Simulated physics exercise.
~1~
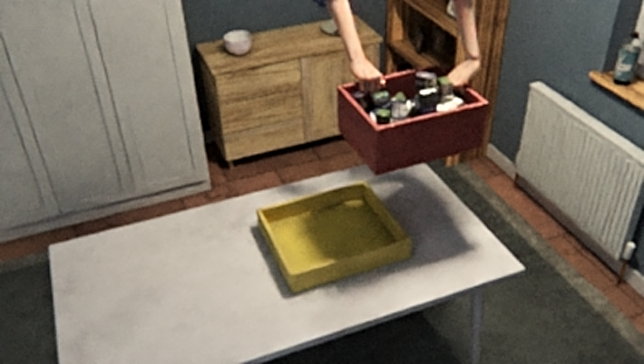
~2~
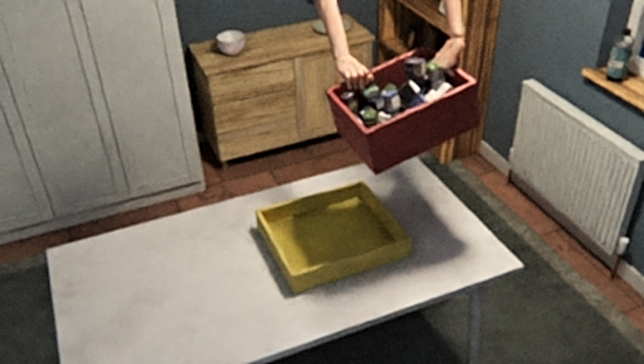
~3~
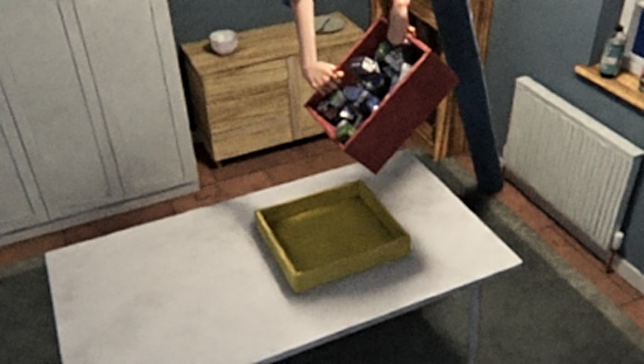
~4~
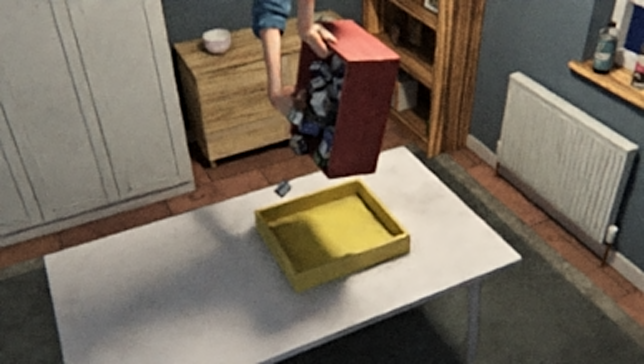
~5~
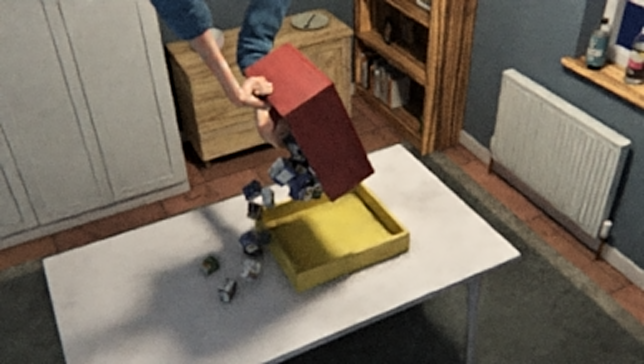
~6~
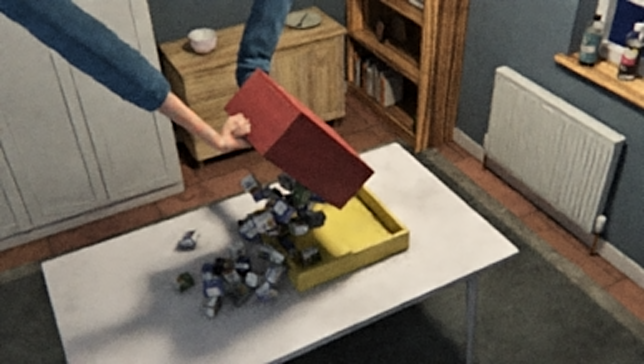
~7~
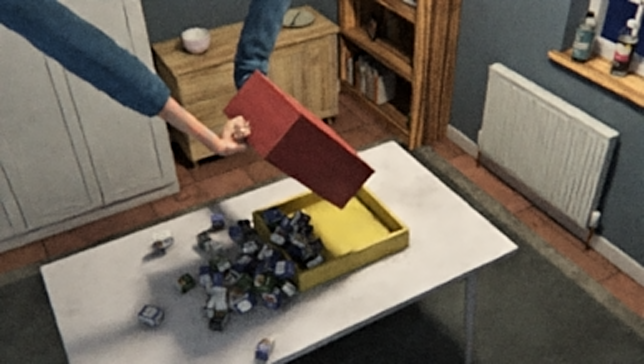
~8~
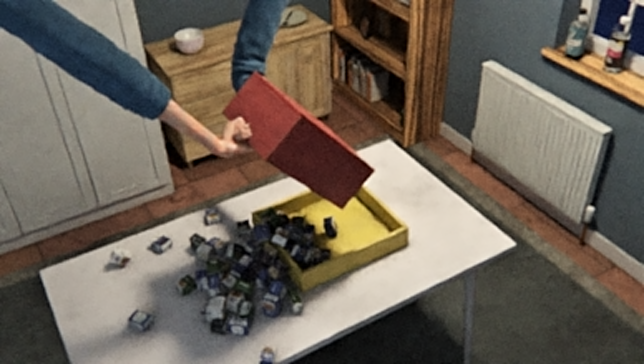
In a room with a wooden sideboard and a white radiator, a pair of hands holds a red tote full of small dark cartons above a white table, where an empty yellow tub sits. The hands carry the tote leftward and tip it steadily toward the tub. A first carton slips out, then more tumble over the edge, several landing on the tabletop left of the tub. As the tote tilts past upright, the rest pour down in a heap. The tote hangs upturned and still, with some cartons in the tub and most scattered outside it.
